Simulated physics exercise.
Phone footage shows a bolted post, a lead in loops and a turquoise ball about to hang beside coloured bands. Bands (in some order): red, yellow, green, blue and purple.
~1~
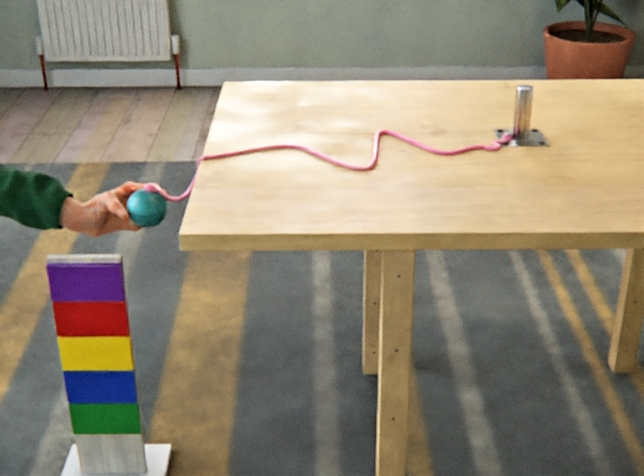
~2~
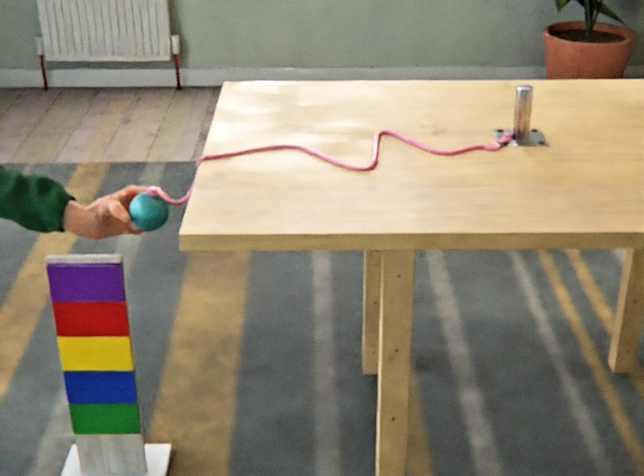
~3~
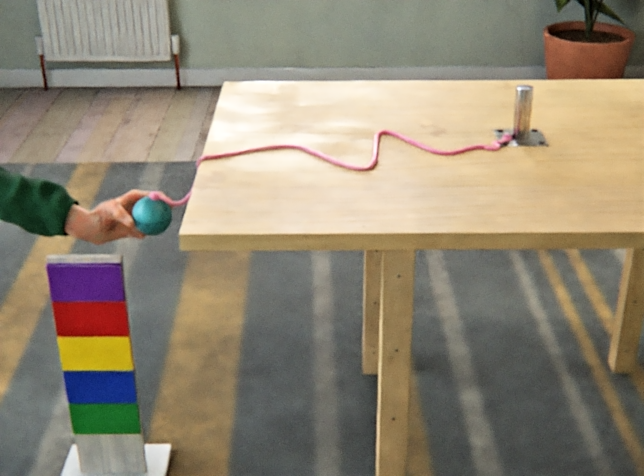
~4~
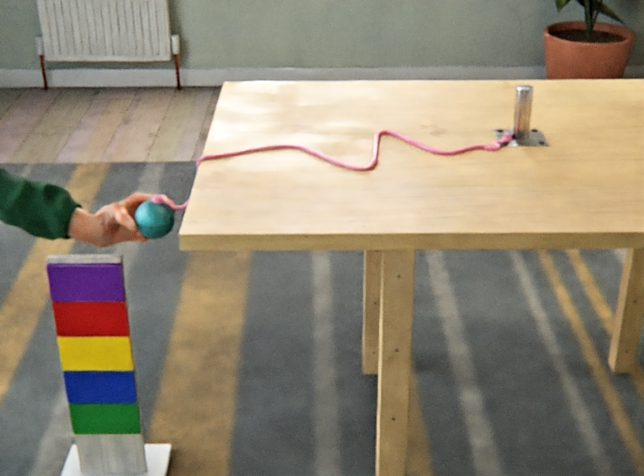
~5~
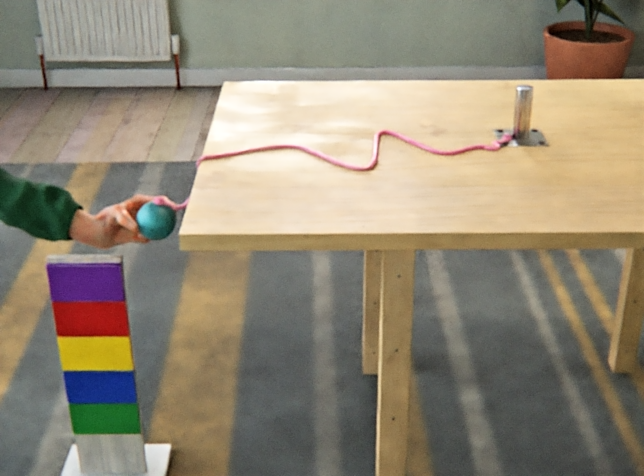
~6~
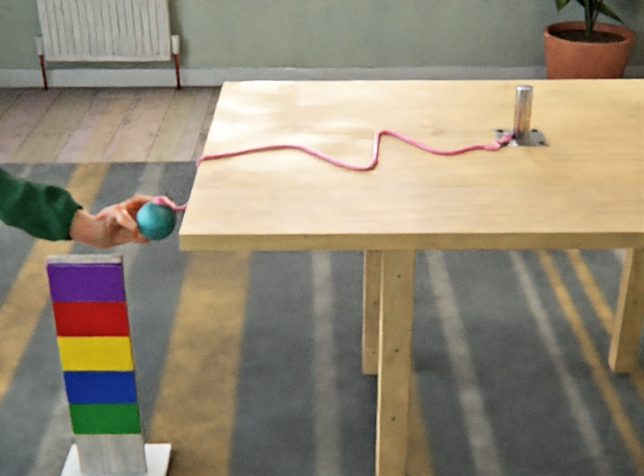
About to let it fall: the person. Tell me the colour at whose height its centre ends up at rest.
It ends up level with blue.
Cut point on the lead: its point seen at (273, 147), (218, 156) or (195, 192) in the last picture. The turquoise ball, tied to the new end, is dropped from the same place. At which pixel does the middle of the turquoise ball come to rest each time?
In order, roughly (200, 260), (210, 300) and (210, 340).
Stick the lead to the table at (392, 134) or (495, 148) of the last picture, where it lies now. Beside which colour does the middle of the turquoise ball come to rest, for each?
Yellow, then blue.
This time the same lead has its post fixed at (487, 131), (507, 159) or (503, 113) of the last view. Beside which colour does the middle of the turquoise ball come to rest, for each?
Green; green; blue.
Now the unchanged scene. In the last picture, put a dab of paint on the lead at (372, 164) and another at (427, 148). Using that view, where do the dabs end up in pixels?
(243, 152) and (392, 144), roughly.
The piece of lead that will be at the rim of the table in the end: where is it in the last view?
In the last picture it is at roughly (341, 164).
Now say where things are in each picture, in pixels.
The first frame shows turquoise ball (147, 208); purple (85, 284); red (90, 320); yellow (95, 355); blue (100, 388); green (104, 420).
The second frame shows turquoise ball (149, 212); lead through (485, 147) (408, 140) (376, 156) (317, 154) (226, 155).
The third frame shows turquoise ball (152, 215).
The fourth frame shows turquoise ball (155, 219); lead through (485, 147) (408, 140) (376, 156) (317, 154) (226, 155).
The fifth frame shows turquoise ball (156, 220).
The sixth frame shows turquoise ball (156, 220); lead through (485, 147) (408, 140) (376, 156) (317, 154) (226, 155).
Soon after, ball near (224, 370); level with blue.
After that, ball near (213, 377); level with blue.
In the end, ball near (220, 379); level with blue. At blue.
